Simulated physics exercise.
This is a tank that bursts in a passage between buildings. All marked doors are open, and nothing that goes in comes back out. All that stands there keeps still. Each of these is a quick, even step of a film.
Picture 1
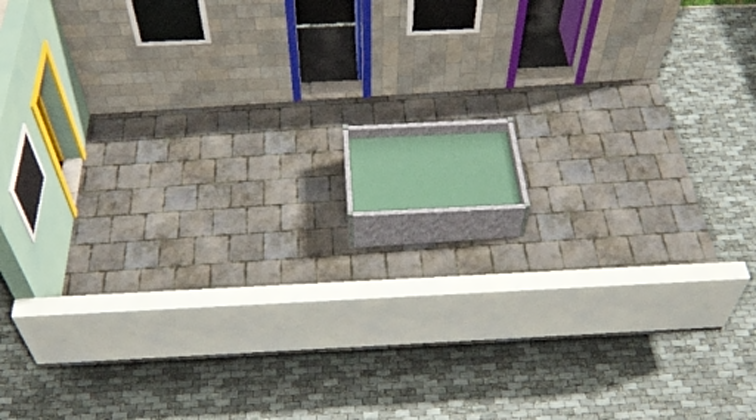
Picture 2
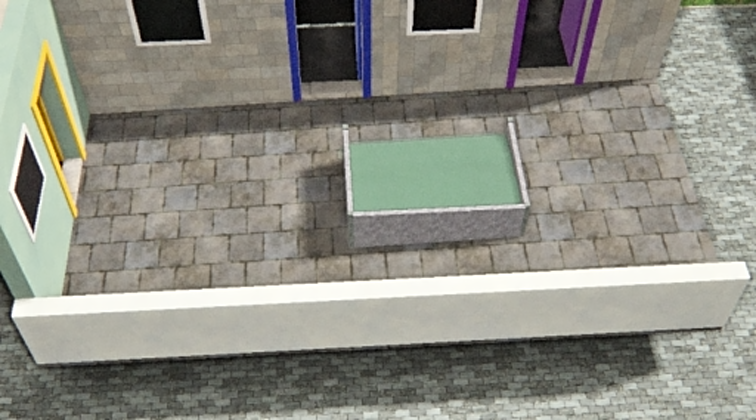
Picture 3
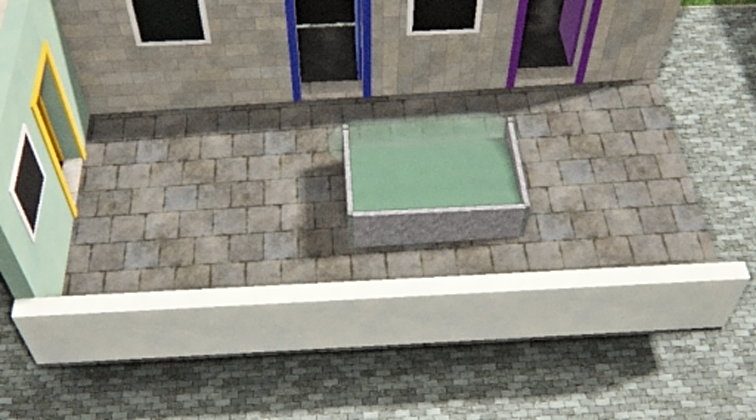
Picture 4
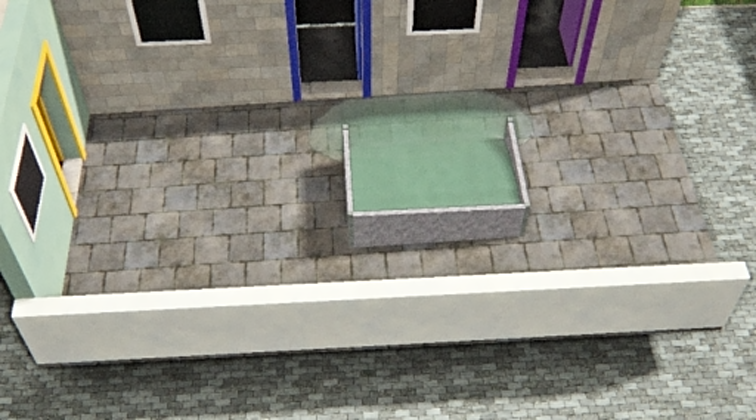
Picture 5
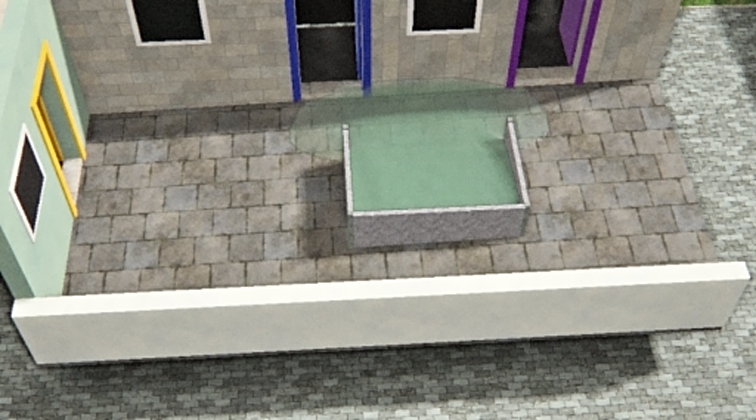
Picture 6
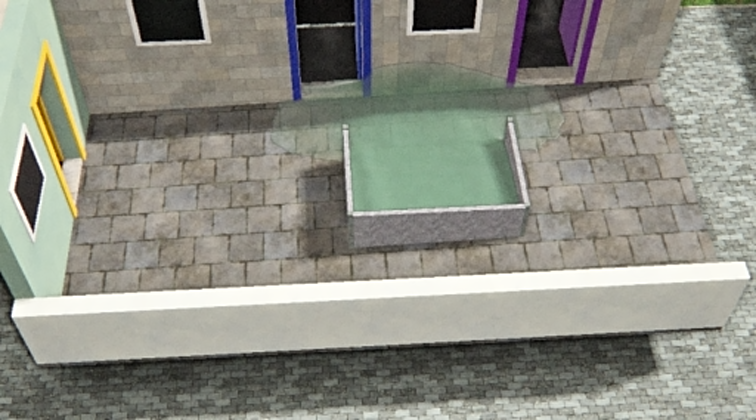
The clip opens on a grey stone tank of still green water in a paved yard between buildings, behind a low white wall. The tank's far side disappears, and water pours out through the gap, fanning across the paving in a thin, pale green sheet toward the building with blue and purple doorframes.
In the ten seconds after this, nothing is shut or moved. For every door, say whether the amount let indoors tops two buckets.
Outcome: Purple door: Never surpasses it; yellow door: Surpasses it; blue door: Surpasses it.
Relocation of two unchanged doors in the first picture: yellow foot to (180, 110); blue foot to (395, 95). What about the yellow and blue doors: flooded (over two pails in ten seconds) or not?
The yellow door falls short, and the blue door overflows.
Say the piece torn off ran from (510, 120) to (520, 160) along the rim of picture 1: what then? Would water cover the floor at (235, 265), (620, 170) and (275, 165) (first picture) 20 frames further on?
Point by point: Unwetted; soaked; unwetted.
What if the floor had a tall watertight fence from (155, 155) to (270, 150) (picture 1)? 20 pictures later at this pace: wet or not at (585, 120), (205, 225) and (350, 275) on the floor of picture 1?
The first spot is swamped, the second swamped, the third untouched.
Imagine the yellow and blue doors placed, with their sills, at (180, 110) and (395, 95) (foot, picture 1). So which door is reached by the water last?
Answer: The yellow one.
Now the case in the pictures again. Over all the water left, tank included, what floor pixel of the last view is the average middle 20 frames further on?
Centre: Close to (348, 157).
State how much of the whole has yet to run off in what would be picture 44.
70 % or so.
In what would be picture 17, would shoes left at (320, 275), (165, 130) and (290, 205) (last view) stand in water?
Same order as asked: Dry as before; drenched; dry as before.
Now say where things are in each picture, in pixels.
In the first frame, still water in the tank at (433, 170).
In the second frame, the front is at a hidden place, out from the gap on the tank's far side.
In the third frame, water pours out on the tank's far side and has run to (335, 136).
In the fourth frame, water pours out on the tank's far side and has run to (322, 124).
In the fifth frame, the front is at (313, 104), out from the gap on the tank's far side.
In the sixth frame, the front is at (284, 103), out from the gap on the tank's far side.
A moment on, water covers 20 % of the floor; the purple door wet at the sill, nothing in, the yellow door not reached, the blue door over two buckets in.
Next, water covers 35 % of the floor; the purple door under two buckets in, the yellow door not reached, the blue door far over two buckets in.
Then, water covers 55 % of the floor; the purple door under two buckets in, the yellow door over two buckets in, the blue door far over two buckets in.
Later, water covers 65 % of the floor; the purple door under two buckets in, the yellow door far over two buckets in, the blue door far over two buckets in.
In the end, water covers 75 % of the floor; the purple door under two buckets in, the yellow door far over two buckets in, the blue door far over two buckets in.
